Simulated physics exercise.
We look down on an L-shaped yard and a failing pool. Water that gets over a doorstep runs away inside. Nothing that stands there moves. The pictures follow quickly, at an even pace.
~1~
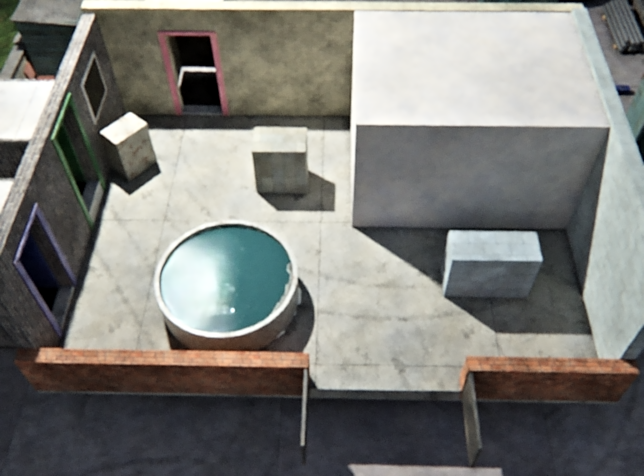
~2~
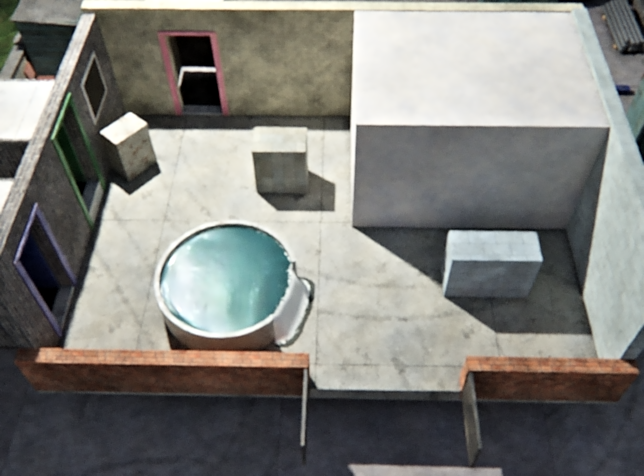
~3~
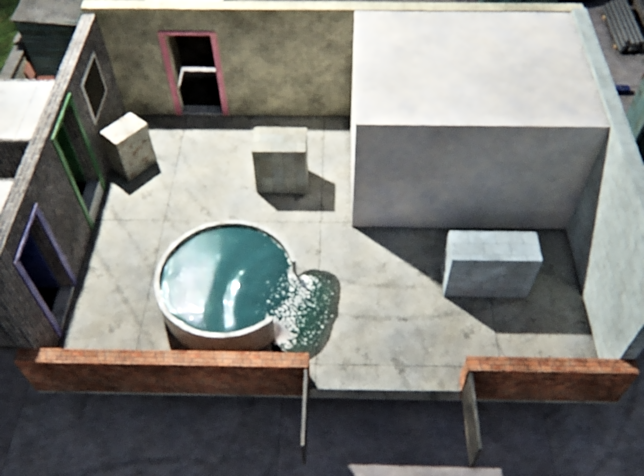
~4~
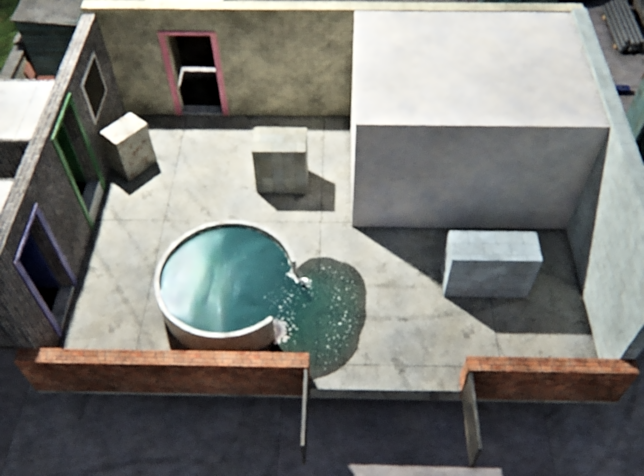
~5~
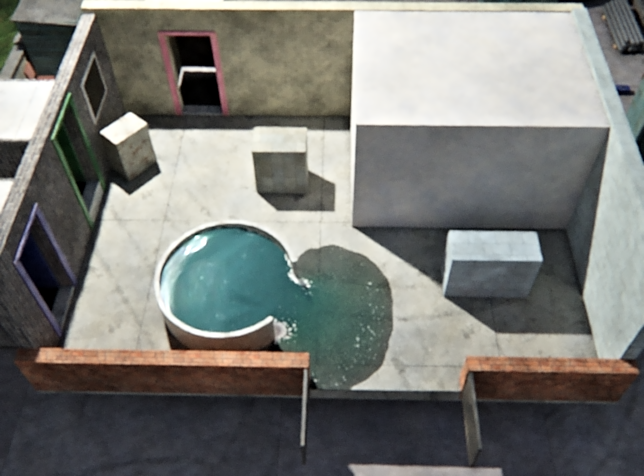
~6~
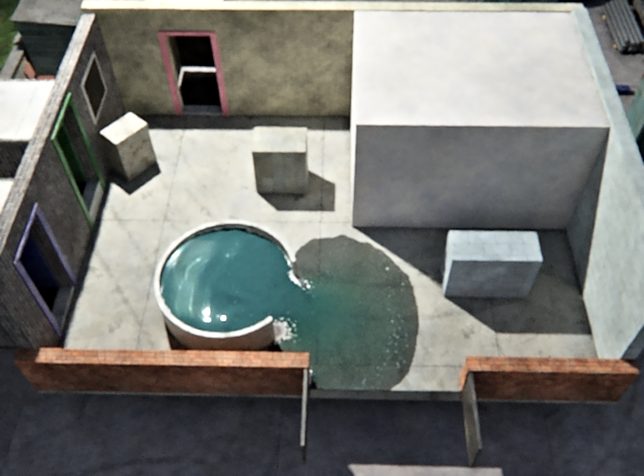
A walled, L-shaped concrete yard lies in sunlight, seen from high above by a still camera. A round pale tank of blue-green water stands left of centre, with pale blocks around the yard, pink, green and purple openings in the walls, and a low orange-brown wall with a gap in front. The tank's right side breaks open, and foaming water pours out, spreading rightward across the floor in a widening dark pool.
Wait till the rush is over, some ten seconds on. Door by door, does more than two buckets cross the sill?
The pink door stays under that; the blue door stays under that; the green door stays under that.
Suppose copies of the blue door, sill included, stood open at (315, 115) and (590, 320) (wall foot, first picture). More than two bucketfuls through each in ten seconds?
One after the other: Stays under, lets more in.
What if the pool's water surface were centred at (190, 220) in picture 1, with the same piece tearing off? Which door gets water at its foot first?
I say the one in pink.
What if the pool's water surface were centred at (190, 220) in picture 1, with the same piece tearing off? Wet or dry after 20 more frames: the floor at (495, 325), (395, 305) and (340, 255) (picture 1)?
In turn: Flooded, covered, wet.
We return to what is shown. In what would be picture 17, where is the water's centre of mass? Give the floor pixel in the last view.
Close to (305, 302).
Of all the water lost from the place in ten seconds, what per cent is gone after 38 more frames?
About 70 per cent.
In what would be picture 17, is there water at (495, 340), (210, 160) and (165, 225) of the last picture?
In turn: Covered, no water, free of water.
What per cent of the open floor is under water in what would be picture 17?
About 35 per cent.
A moment on, water covers 25 % of the floor; the pink door not reached, the blue door not reached, the green door not reached.
Next, water covers 35 % of the floor; the pink door not reached, the blue door not reached, the green door not reached.
Then, water covers 40 % of the floor; the pink door not reached, the blue door not reached, the green door not reached.
Later, water covers 40 % of the floor; the pink door not reached, the blue door not reached, the green door not reached.
In the end, water covers 55 % of the floor; the pink door not reached, the blue door not reached, the green door not reached.
